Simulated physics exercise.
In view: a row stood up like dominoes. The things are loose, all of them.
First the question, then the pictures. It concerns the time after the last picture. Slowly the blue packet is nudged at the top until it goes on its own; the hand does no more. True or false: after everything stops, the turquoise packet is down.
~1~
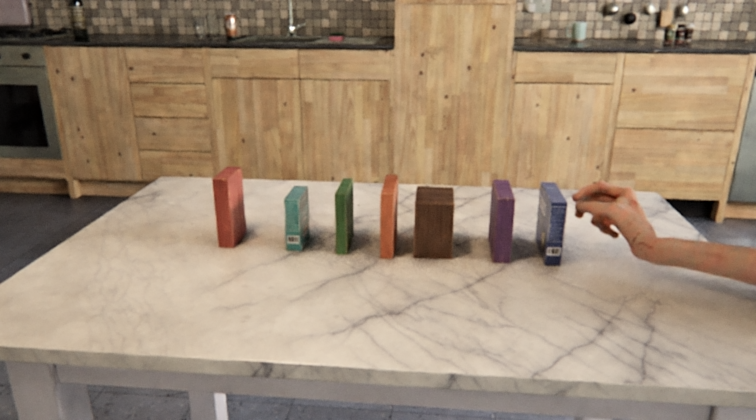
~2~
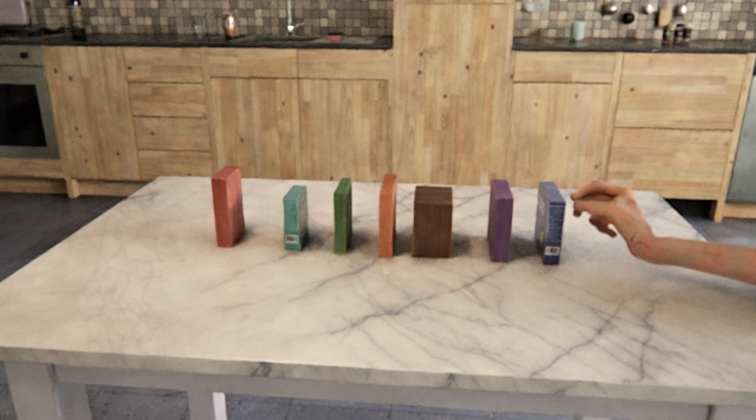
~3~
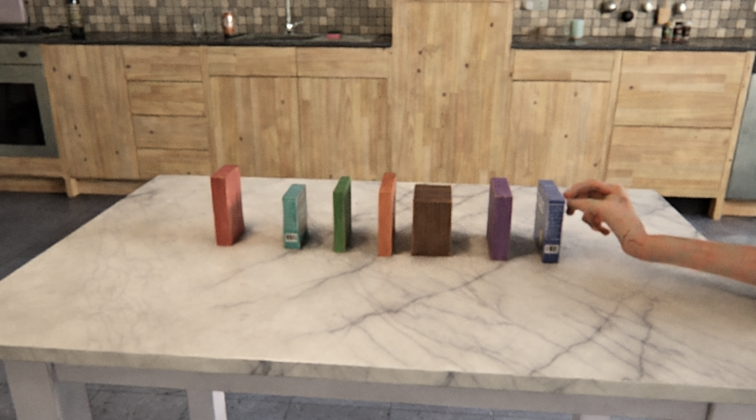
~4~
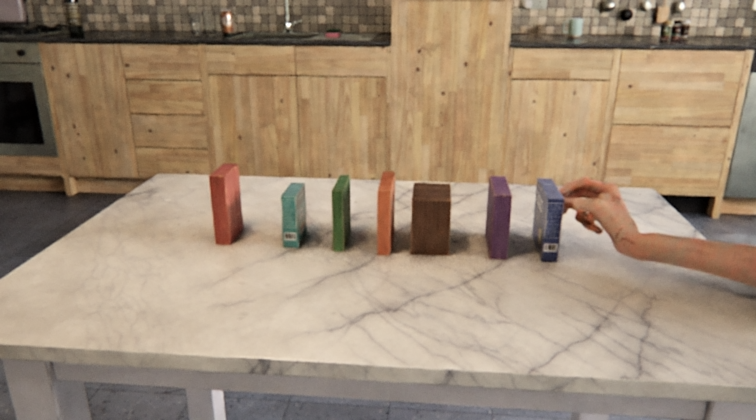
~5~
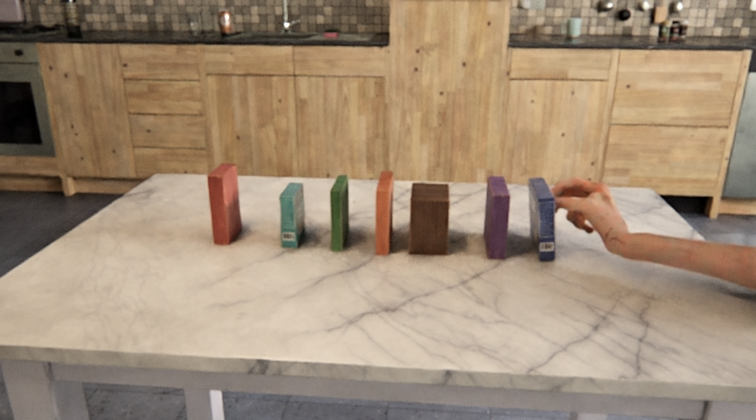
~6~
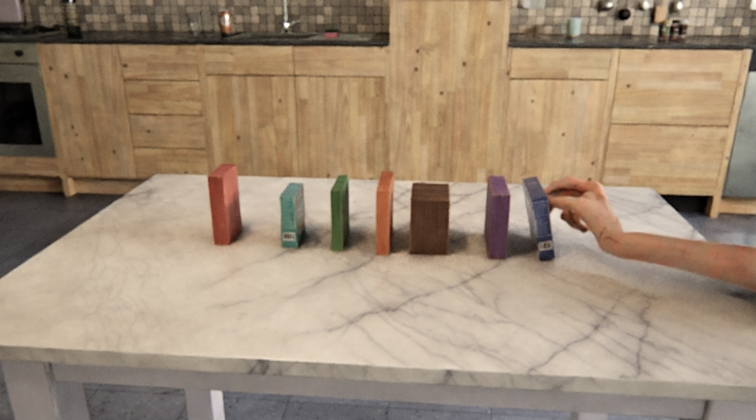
False.
Then, 0.10 s after the last picture, blue packet 21° over.
Then, 0.30 s after the last picture, blue packet 30° over.
At rest, all 5 in place. Seen from the same camera at the end, turquoise packet near (293, 215).
